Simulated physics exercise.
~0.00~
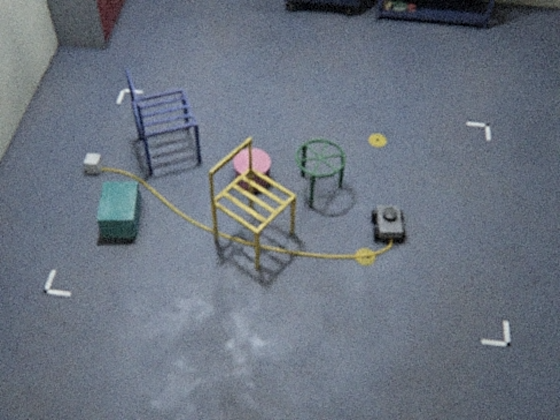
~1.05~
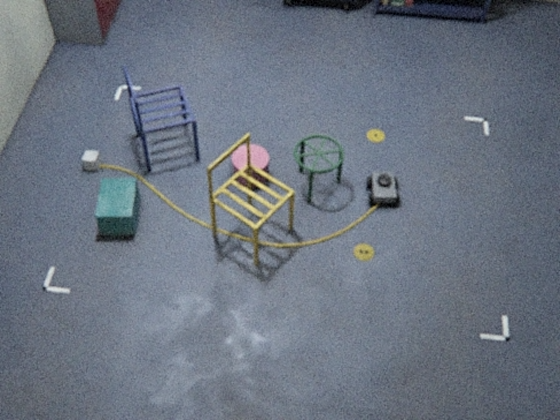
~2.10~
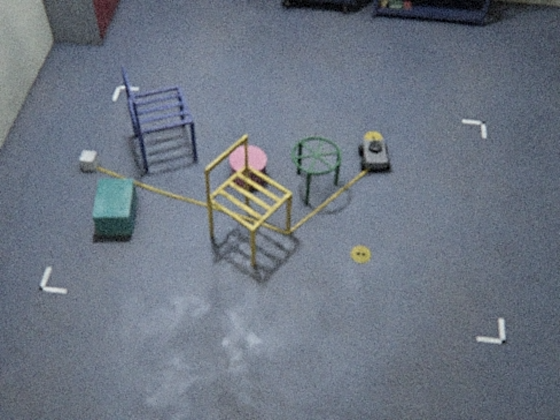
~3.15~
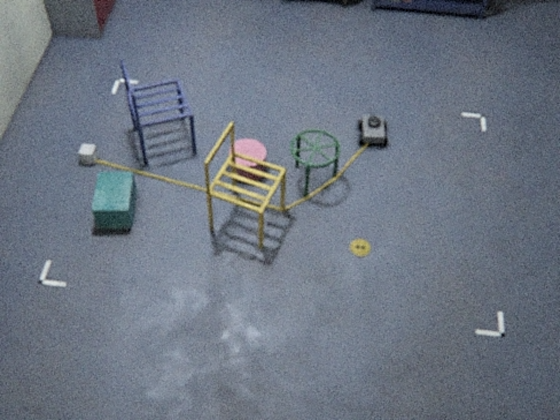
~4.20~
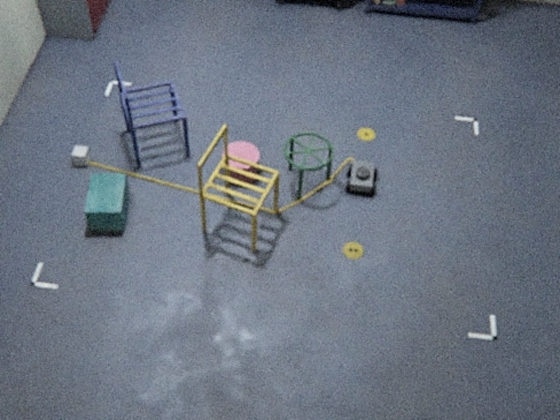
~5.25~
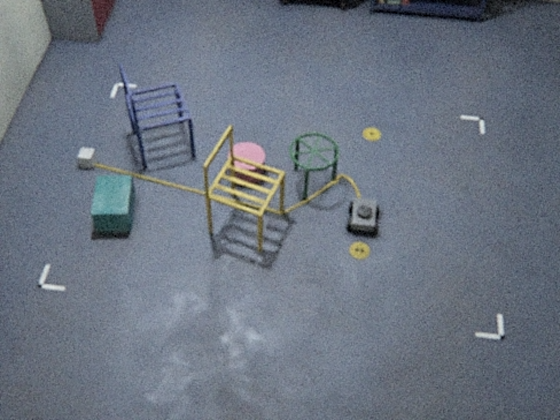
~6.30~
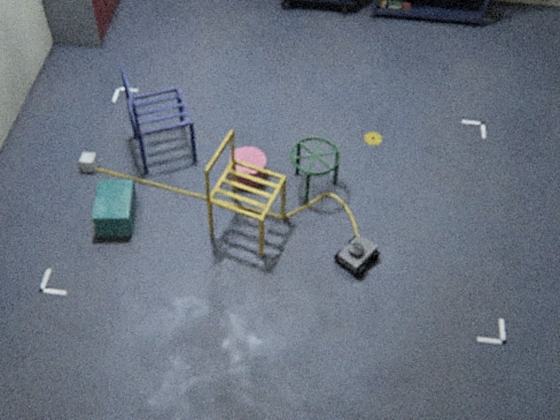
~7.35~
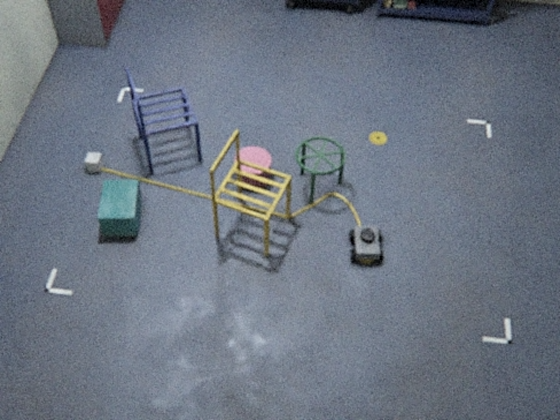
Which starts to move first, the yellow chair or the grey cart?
The grey cart starts to move first, and the yellow chair shifts only later.
